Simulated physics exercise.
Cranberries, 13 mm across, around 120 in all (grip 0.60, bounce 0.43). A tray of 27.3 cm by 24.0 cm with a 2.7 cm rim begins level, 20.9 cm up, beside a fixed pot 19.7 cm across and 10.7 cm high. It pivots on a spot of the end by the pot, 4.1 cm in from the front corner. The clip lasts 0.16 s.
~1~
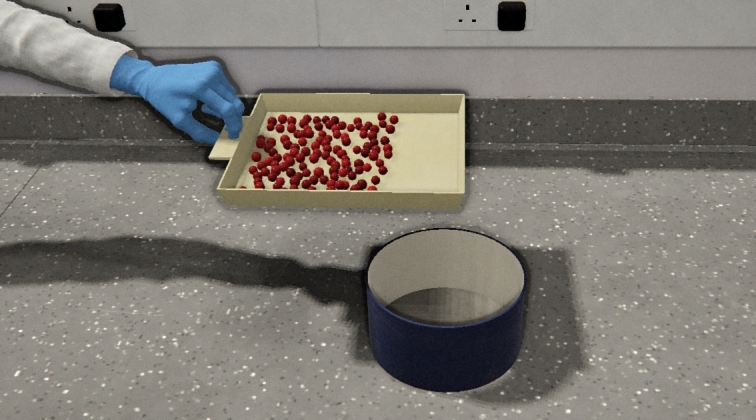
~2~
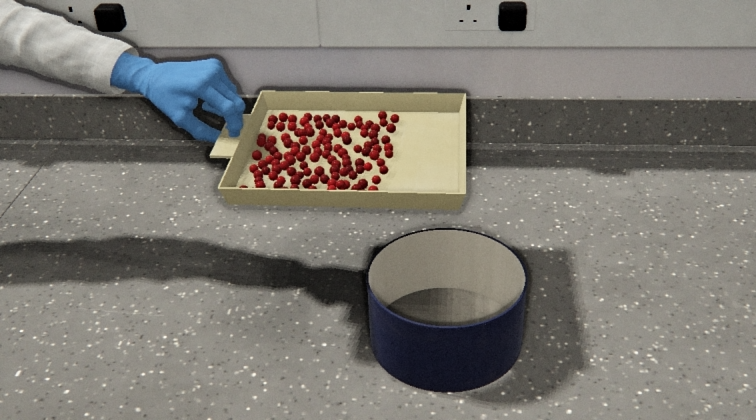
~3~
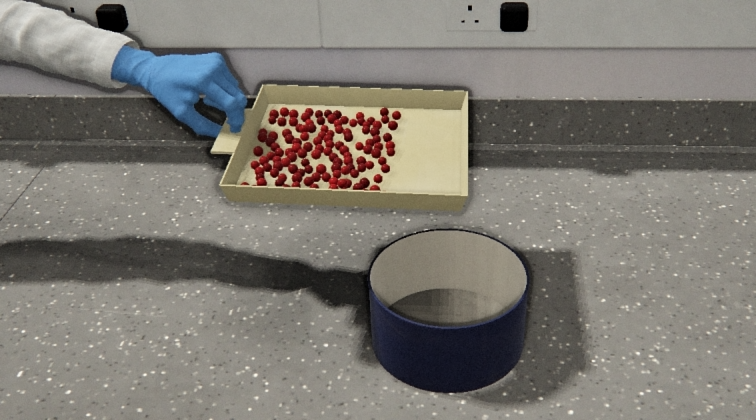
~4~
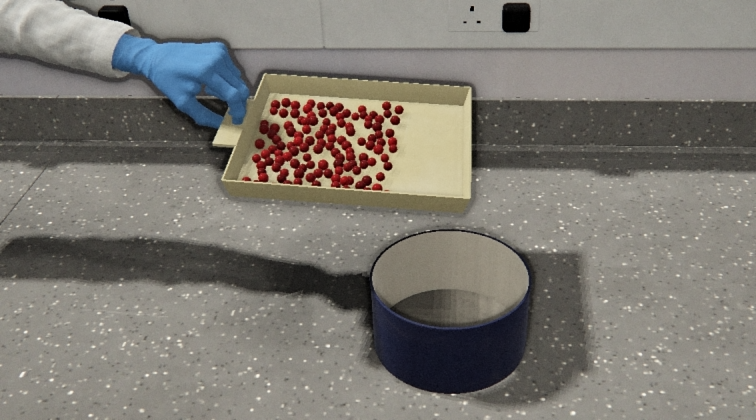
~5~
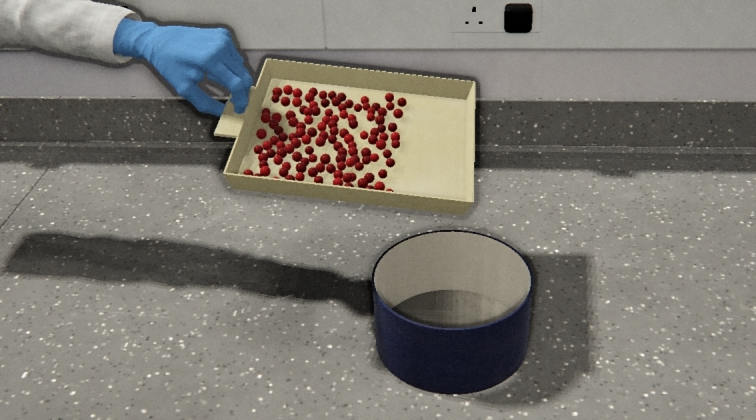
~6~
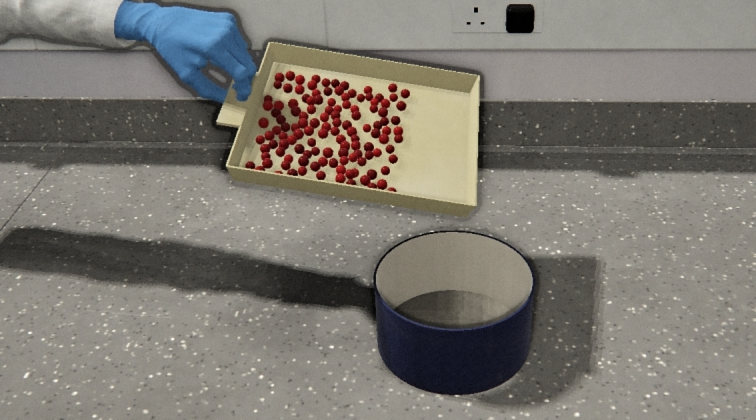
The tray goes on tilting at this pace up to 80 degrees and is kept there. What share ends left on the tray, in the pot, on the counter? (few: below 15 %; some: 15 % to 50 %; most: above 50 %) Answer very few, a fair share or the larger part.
Tray very few, pot the larger part, counter a fair share.
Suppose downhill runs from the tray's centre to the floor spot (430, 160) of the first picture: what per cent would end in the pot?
Some 10 per cent.
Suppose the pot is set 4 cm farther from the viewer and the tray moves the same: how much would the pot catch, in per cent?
Then about 30 per cent.
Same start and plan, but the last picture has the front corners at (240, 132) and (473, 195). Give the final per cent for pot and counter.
Pot 20, counter 70.
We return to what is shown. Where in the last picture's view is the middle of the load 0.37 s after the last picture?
At about (424, 165).
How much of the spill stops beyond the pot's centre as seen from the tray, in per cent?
Roughly 100 per cent.
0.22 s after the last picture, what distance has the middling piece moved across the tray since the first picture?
Some 3 cm.
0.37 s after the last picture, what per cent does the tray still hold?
Some 100 per cent of the load.
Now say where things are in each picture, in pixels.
In the first picture, tray tilt 0 degrees, front corners at (225, 186) and (458, 189); middle of the pieces at (326, 156); pot at (445, 274).
In the second picture, tray tilt 1 degrees, front corners at (226, 185) and (459, 190); middle of the pieces at (326, 155).
In the third picture, tray tilt 3 degrees, front corners at (227, 182) and (461, 192); middle of the pieces at (328, 152).
In the fourth picture, tray tilt 6 degrees, front corners at (229, 177) and (464, 194), lowest corner right front; middle of the pieces at (330, 146).
In the fifth picture, tray tilt 10 degrees, front corners at (231, 170) and (467, 197), lowest corner right front; middle of the pieces at (332, 139).
In the sixth picture, tray tilt 15 degrees, front corners at (234, 163) and (470, 200), lowest corner right front; middle of the pieces at (335, 131); pot at (454, 276).
Then, 0.22 s after the last picture, tilt 48 degrees; the tray holds 100 %, the pot 0 %.
Then, 0.37 s after the last picture, tilt 71 degrees; the tray holds 100 %, the pot 0 %.
Then, 0.64 s after the last picture, tilt 80 degrees; the tray holds 20 %, the pot 35 %.
In the end, tray 5 %, pot 60 %, counter 30 %.
